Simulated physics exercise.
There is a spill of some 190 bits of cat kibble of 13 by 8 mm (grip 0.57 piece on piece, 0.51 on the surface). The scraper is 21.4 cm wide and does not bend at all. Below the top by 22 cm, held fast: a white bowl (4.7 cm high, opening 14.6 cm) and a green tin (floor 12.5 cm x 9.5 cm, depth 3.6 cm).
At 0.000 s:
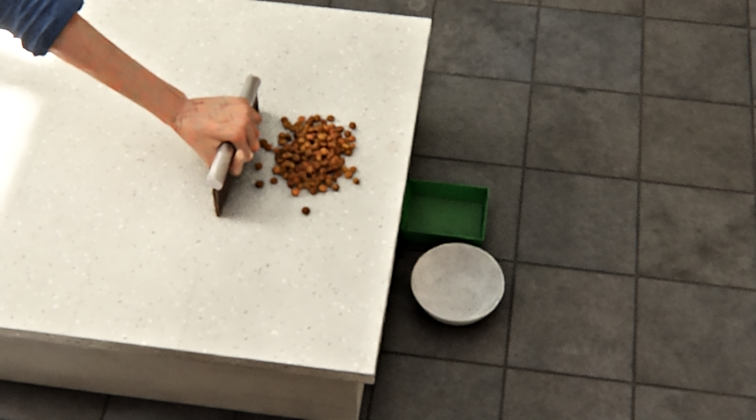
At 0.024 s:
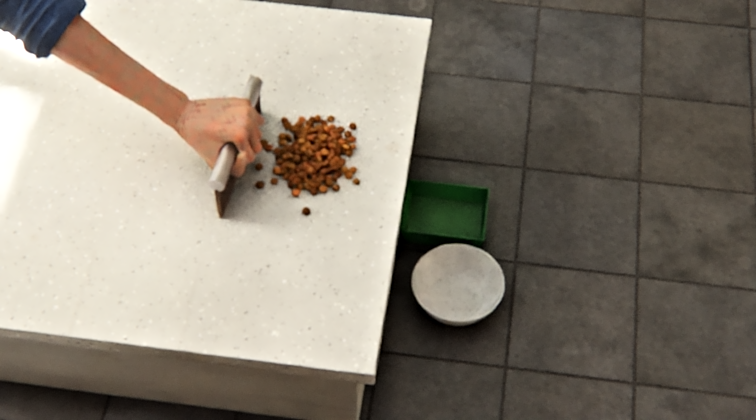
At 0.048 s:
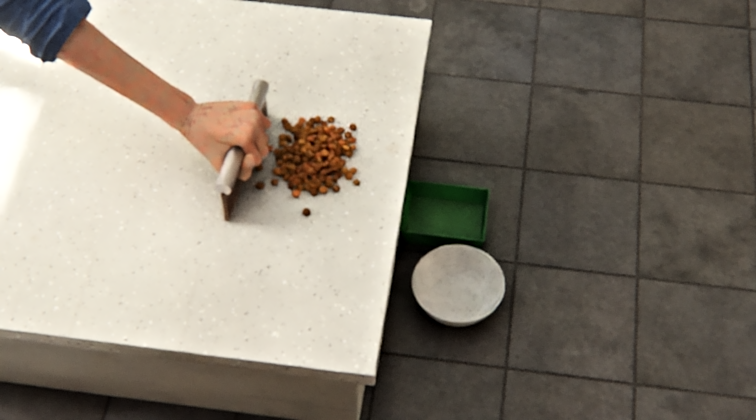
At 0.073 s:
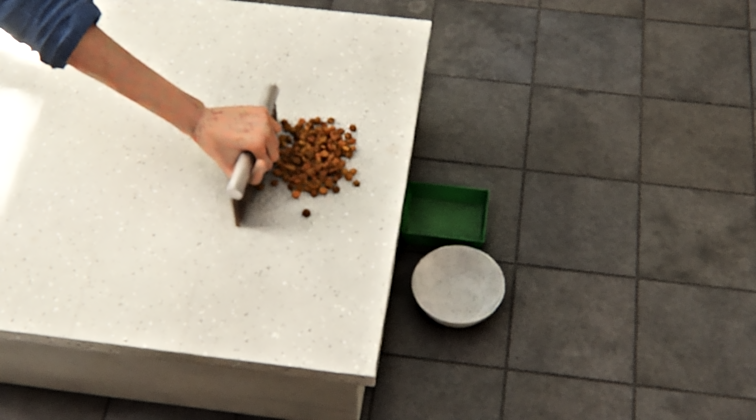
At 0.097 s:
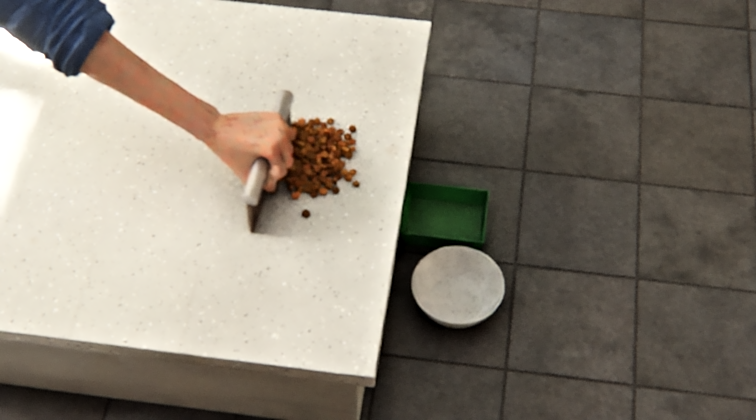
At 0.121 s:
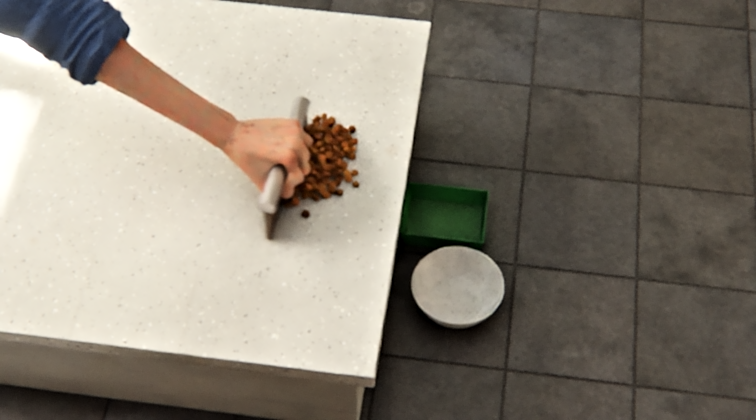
In the video, a hand holding a scraper on a pale countertop moves right and slightly towards the viewer, pushing into a pile of brown kibble, while a green tin and a white bowl stay still below the counter's right edge.
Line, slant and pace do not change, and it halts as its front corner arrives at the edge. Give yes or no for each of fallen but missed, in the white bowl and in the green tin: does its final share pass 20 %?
Missed - yes, white bowl - no, green tin - no.
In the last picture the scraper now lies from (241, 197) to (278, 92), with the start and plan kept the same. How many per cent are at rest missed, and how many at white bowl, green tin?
Final split - missed 15, white bowl 25, green tin 50.
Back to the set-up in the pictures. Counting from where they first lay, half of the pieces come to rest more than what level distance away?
44 cm.
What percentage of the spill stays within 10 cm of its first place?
5 percent or so.
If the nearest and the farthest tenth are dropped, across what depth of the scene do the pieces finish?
That comes to roughly 38 cm.
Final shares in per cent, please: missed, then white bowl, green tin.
Missed: 70 %; white bowl: 10 %; green tin: 5 %.
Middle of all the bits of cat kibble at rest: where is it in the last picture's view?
The middle settles close to (560, 312).
After 0.26 s, scraper 24 cm from its start, spill 22 cm wide; still on top 100 %.
After 0.40 s, scraper 26 cm from its start, spill 29 cm wide; off the edge, not caught 85 %, still on top 15 %.
Then, at 0.51 s, scraper 26 cm from its start, spill 34 cm wide; white bowl 10 %, green tin 5 %, off the edge, not caught 75 %, still on top 10 %.
In the end, at 1.5 s, white bowl 10 %, green tin 5 %, fallen but missed 70 %, still on top 10 %.
